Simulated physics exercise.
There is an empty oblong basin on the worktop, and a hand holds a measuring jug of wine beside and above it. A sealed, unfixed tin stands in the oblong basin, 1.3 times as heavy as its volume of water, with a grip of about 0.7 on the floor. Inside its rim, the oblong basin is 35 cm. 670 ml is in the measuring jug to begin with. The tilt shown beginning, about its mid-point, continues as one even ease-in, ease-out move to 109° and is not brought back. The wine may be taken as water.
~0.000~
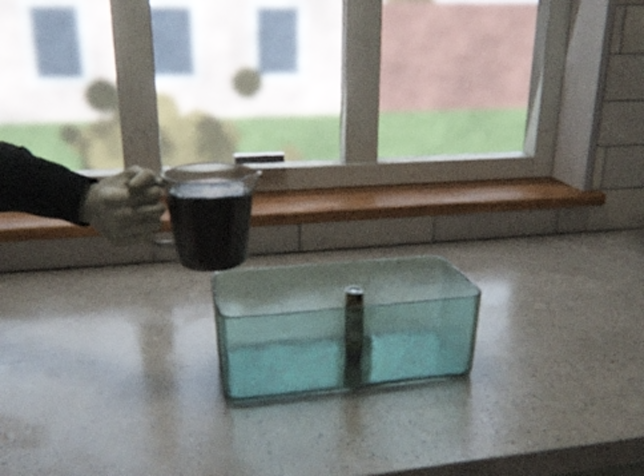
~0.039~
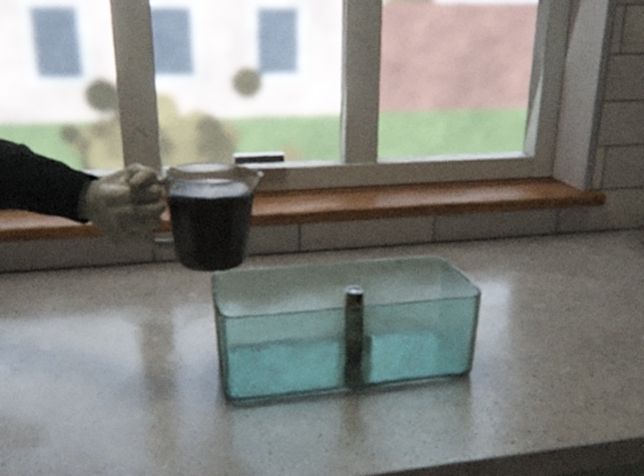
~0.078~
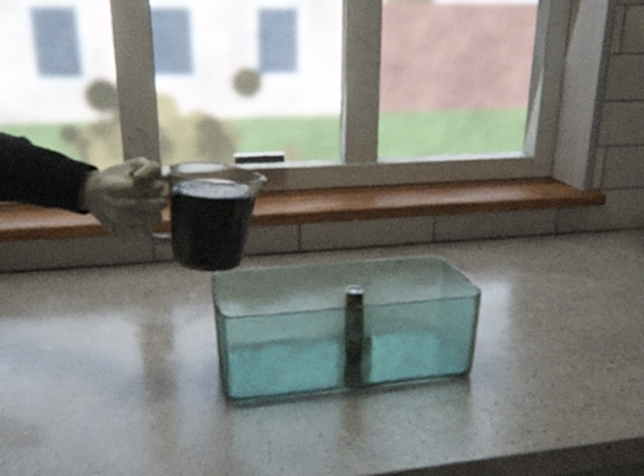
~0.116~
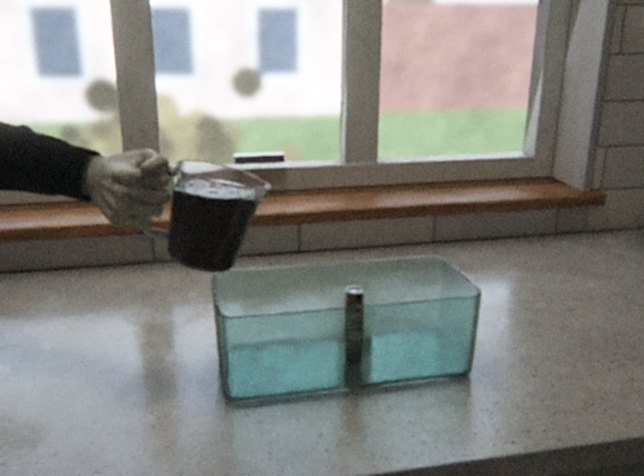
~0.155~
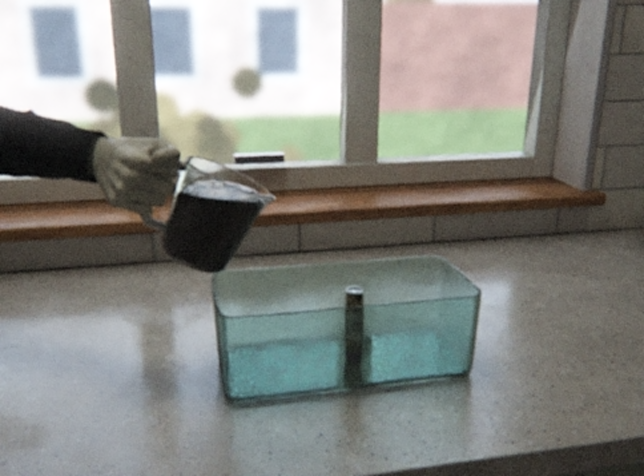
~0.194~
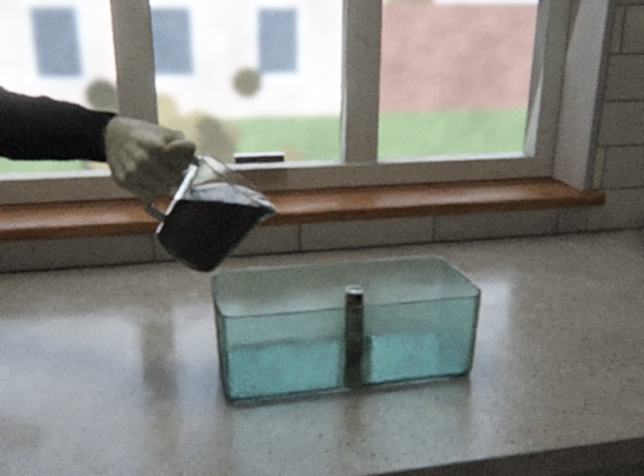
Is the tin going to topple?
No: It stays on its base.
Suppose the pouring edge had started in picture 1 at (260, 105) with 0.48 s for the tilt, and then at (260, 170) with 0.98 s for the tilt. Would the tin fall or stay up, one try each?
Trial 1 - tin tips; trial 2 - tin stays standing.
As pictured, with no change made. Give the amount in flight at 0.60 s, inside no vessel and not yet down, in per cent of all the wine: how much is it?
About 7 per cent.
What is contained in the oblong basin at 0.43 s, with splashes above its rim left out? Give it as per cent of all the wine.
Around 36 percent.
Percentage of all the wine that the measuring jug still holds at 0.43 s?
Roughly 44 %.
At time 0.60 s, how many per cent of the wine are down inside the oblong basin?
Around 86 in a hundred.
By 0.43 s the tilt is 106° and 43 per cent is still to pour; the tin stands where it began.
By 0.60 s the tilt is 109° and 7 per cent is still to pour; the tin stands where it began.
By 0.78 s the tilt is 109° and 0 per cent is still to pour; the tin stands where it began.
By 0.98 s the tilt is 109° and 0 per cent is still to pour; the tin stands where it began.
At rest the tin stands where it began.
